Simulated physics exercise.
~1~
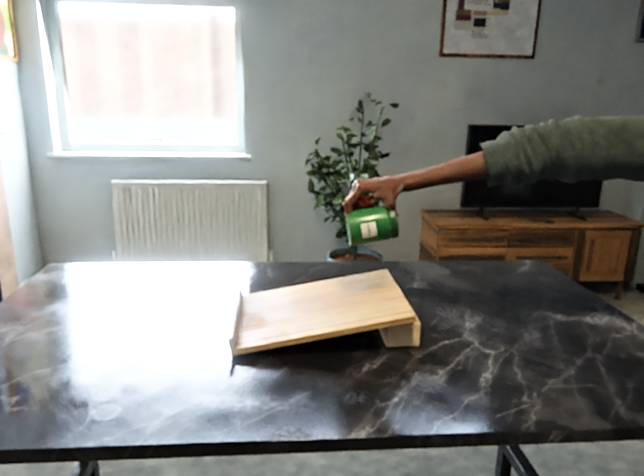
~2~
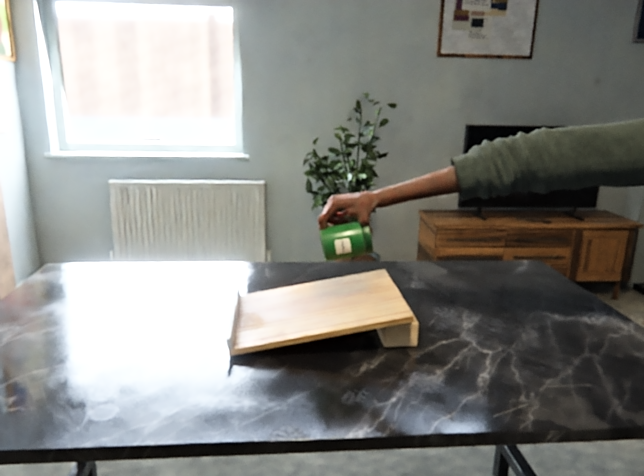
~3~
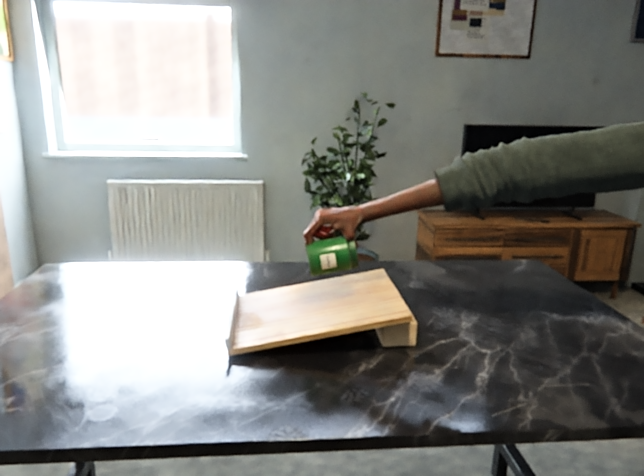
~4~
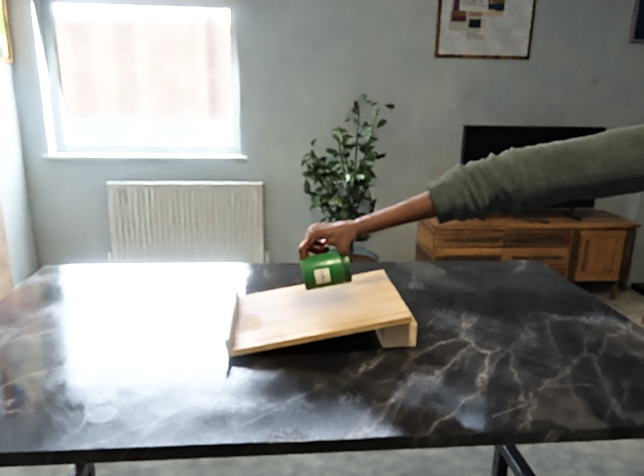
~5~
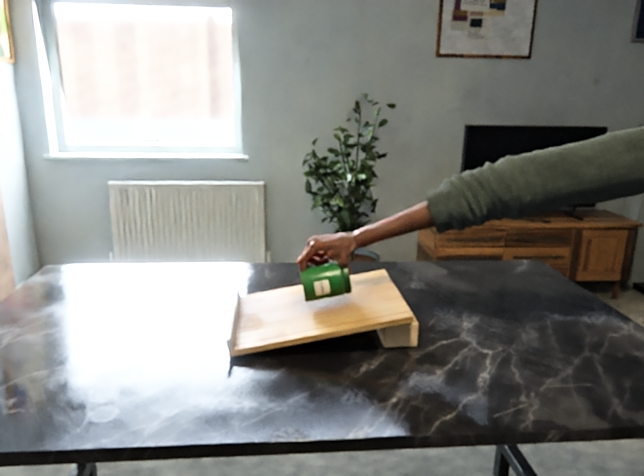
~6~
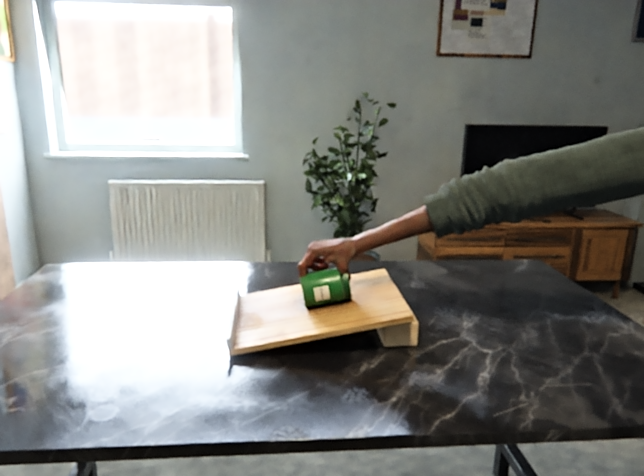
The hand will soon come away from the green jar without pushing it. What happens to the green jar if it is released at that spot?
Most likely it keeps still.
Then, 0.30 s on from there, no change.
Then, 0.70 s on from there, green jar resting near (325, 287).
In the end, it is unmoved. At the end, from the last picture's camera, green jar near (325, 287). The green jar remains at rest.
